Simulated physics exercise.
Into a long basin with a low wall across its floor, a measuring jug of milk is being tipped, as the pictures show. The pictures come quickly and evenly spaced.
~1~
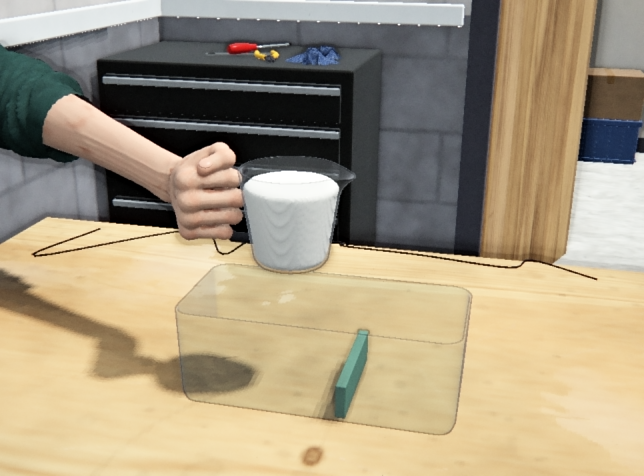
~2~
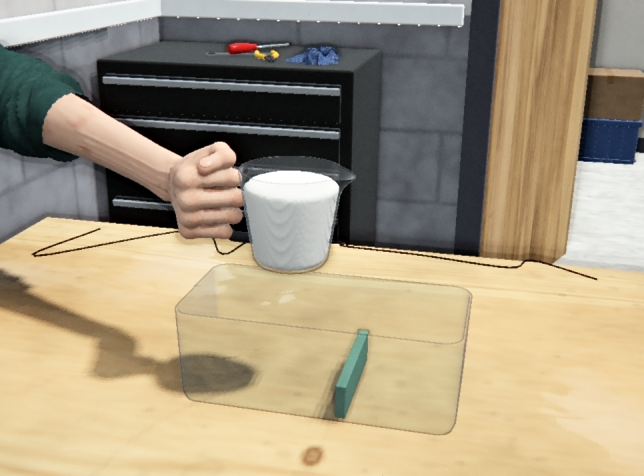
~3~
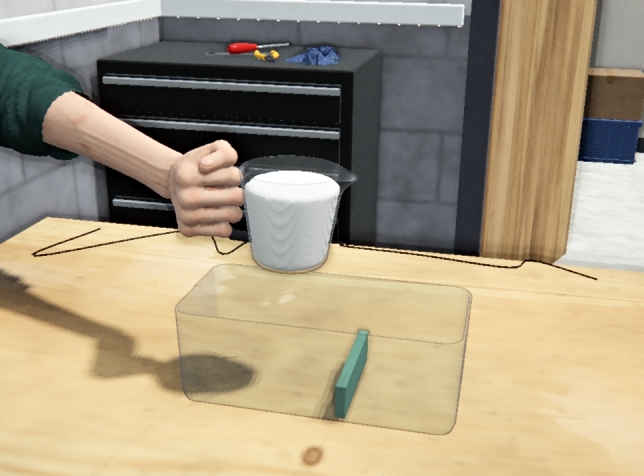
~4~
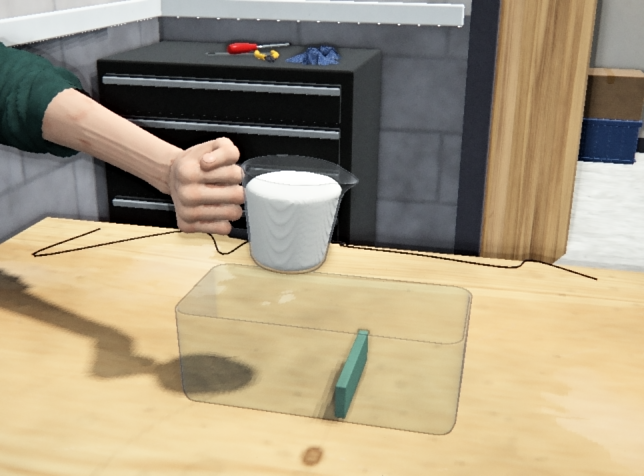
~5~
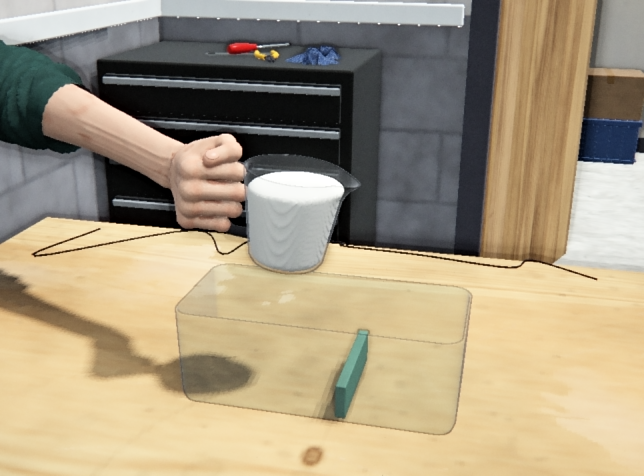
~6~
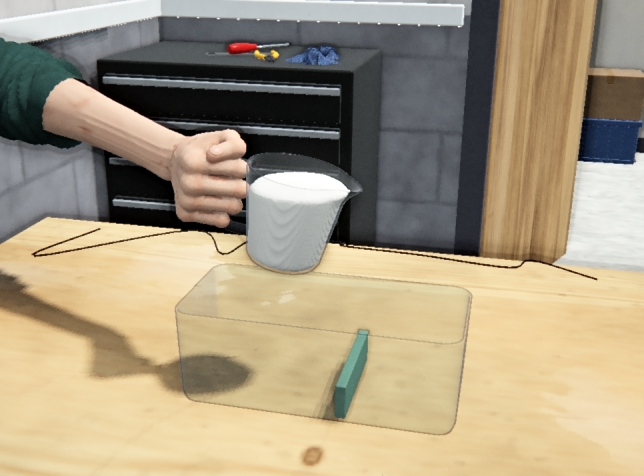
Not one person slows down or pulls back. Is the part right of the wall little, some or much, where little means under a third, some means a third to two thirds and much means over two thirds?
Much.
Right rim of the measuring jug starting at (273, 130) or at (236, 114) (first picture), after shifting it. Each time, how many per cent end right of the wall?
About 15 per cent, then about 5 per cent.
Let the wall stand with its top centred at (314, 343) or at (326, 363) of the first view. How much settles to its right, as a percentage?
Roughly 100 per cent first and roughly 90 per cent second.
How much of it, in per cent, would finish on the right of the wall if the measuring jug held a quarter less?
Estimate: Close to 90 per cent.
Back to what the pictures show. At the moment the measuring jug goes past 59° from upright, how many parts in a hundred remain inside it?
I'd put it at some 75 in a hundred.
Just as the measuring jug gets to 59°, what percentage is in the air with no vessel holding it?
Around 15 in a hundred, more or less.
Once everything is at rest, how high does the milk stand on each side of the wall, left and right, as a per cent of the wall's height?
Left part: 0 per cent; right part: 80.
A moment on, the tilt is 59° and 74 per cent is still to pour, 0 is left of the wall and 12 right of it.
Next, the tilt is 93° and 19 per cent is still to pour, 3 is left of the wall and 70 right of it.
Then the tilt is 103° and 0 per cent is still to pour, 5 is left of the wall and 94 right of it.
Later the tilt is 103° and 0 per cent is still to pour, 6 is left of the wall and 93 right of it.
In the end 6 per cent lies left of the wall, 93 right of it and 1 outside.
